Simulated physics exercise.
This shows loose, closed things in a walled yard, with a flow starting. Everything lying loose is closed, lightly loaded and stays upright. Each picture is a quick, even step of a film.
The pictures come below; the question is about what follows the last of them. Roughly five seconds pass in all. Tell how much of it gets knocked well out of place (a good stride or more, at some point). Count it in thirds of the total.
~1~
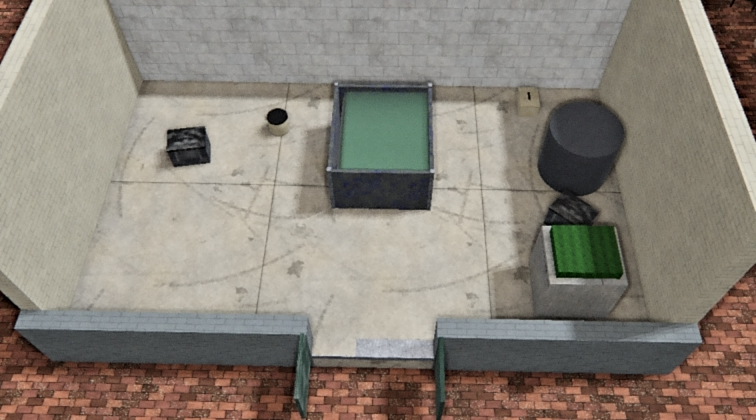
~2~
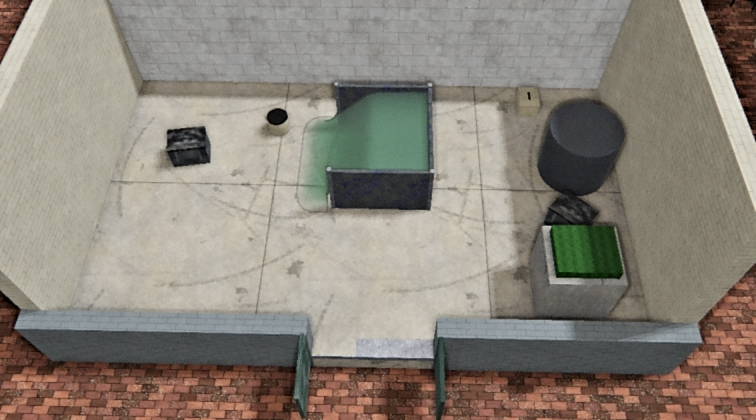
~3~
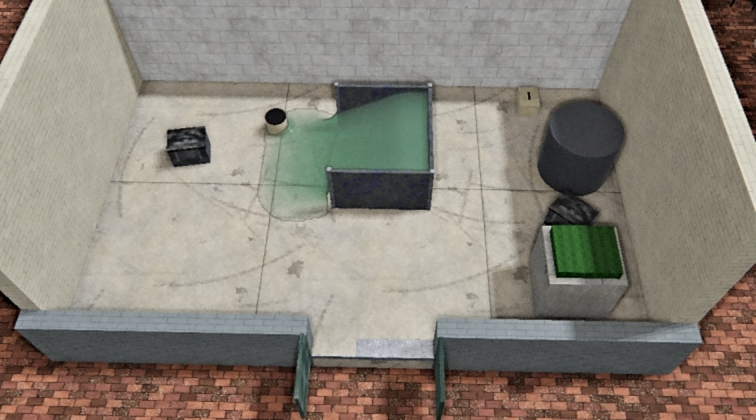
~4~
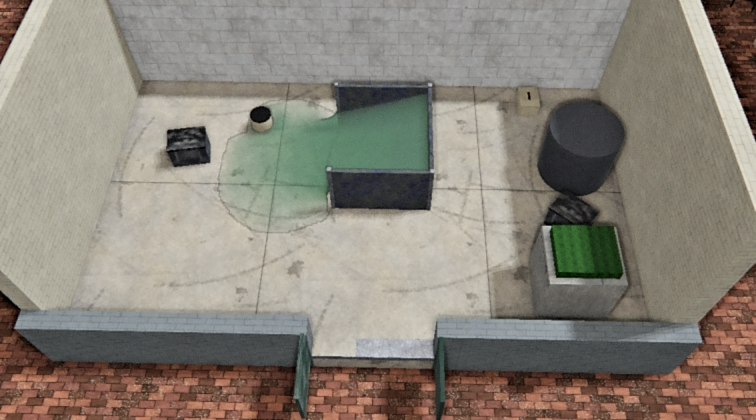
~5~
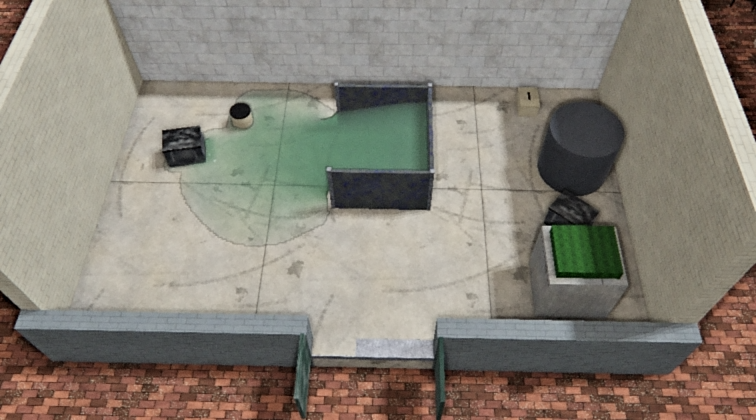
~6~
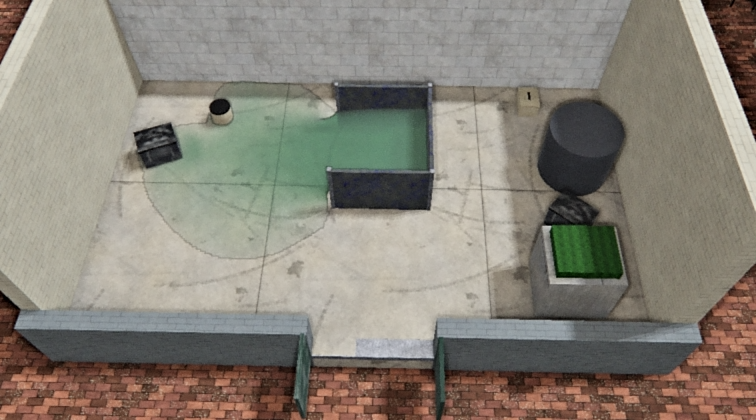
Share: A third up to two thirds.
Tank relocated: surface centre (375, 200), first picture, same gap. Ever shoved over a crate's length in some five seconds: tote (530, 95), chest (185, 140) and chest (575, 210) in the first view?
Taking them in turn: Kept near its start; got sent well off; kept near its start.
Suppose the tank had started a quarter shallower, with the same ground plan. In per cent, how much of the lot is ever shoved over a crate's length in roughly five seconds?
Share moved: Approx. 40 percent.
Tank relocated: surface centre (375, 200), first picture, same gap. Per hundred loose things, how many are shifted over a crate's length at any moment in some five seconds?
I reckon around 60 percent of them.
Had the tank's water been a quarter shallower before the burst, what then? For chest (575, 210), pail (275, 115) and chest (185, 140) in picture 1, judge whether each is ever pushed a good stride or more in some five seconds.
Per item, in order: Missed the mark; cleared the mark; cleared the mark.
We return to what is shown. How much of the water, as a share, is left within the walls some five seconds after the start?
Roughly 100 in a hundred.
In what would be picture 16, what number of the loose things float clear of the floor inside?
The answer is 2.
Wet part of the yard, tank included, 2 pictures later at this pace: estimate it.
Estimate: About 40 %.
A moment on, 2 of 5 are well off their spots; 1 afloat.
Next, 2 of 5 are well off their spots; 2 afloat.
Later, 0 of 5 are well off their spots; 2 afloat.
In the end, 1 of 5 are well off their spots, and 2 have been at some point; 1 afloat.
